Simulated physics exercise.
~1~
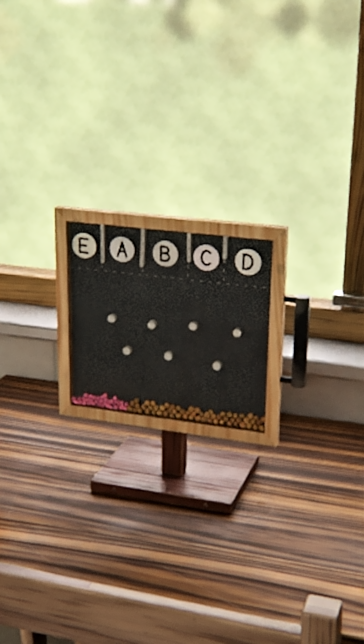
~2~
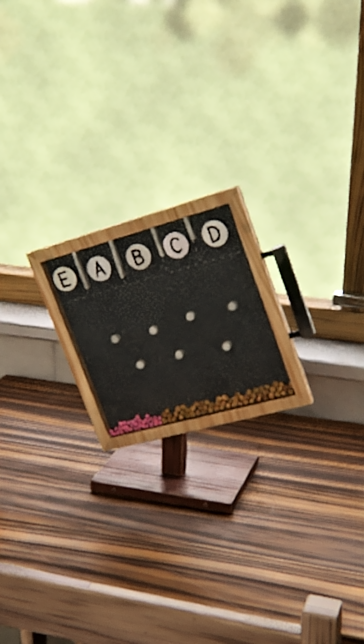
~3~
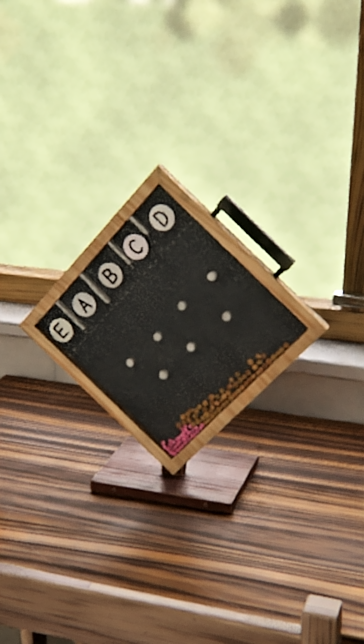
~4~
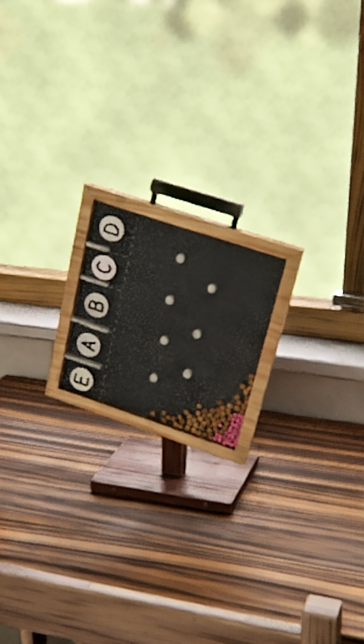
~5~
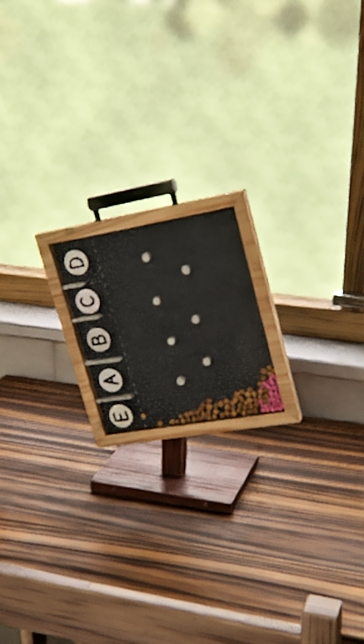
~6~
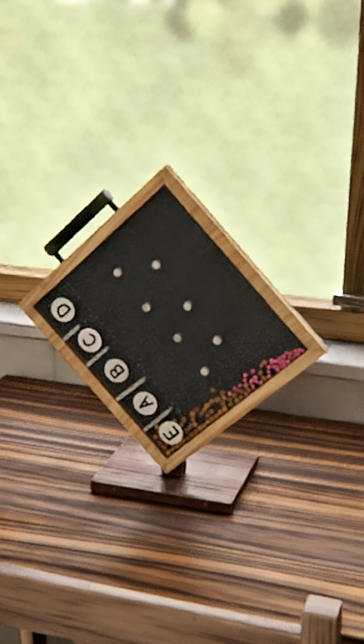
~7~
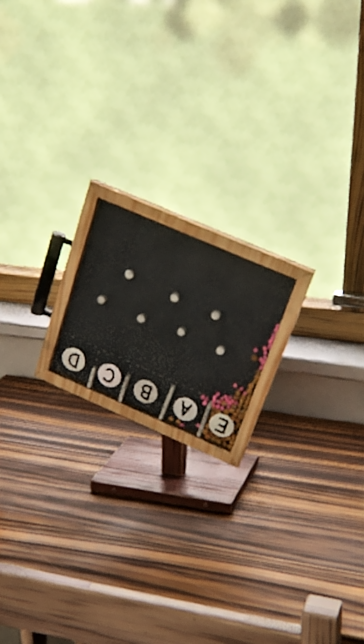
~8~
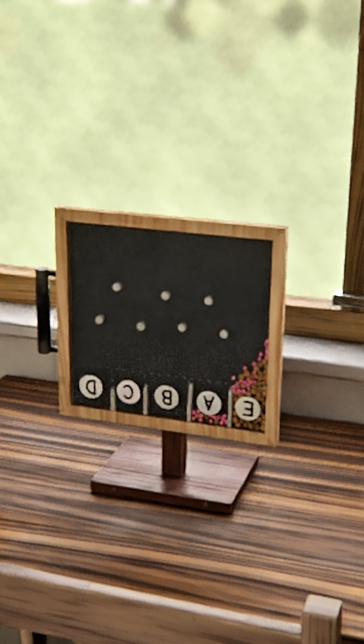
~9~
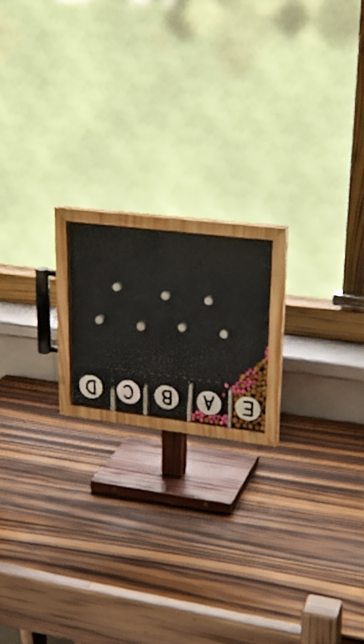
At the start, a square, wood-framed dark case stands upright on a small pedestal, lettered pockets along its top and a layer of tan and pink beads along its bottom, the pink ones at the left. The case turns anticlockwise, and the beads gather at its lowest corner. As the pockets swing down the left side, the beads bank toward the lower right, and some reach pocket E. Turning on, the case tips pink and tan beads down around E and A. It stops upside down, with E fullest, some beads in A, others heaped above against the right side, and B, C and D empty.
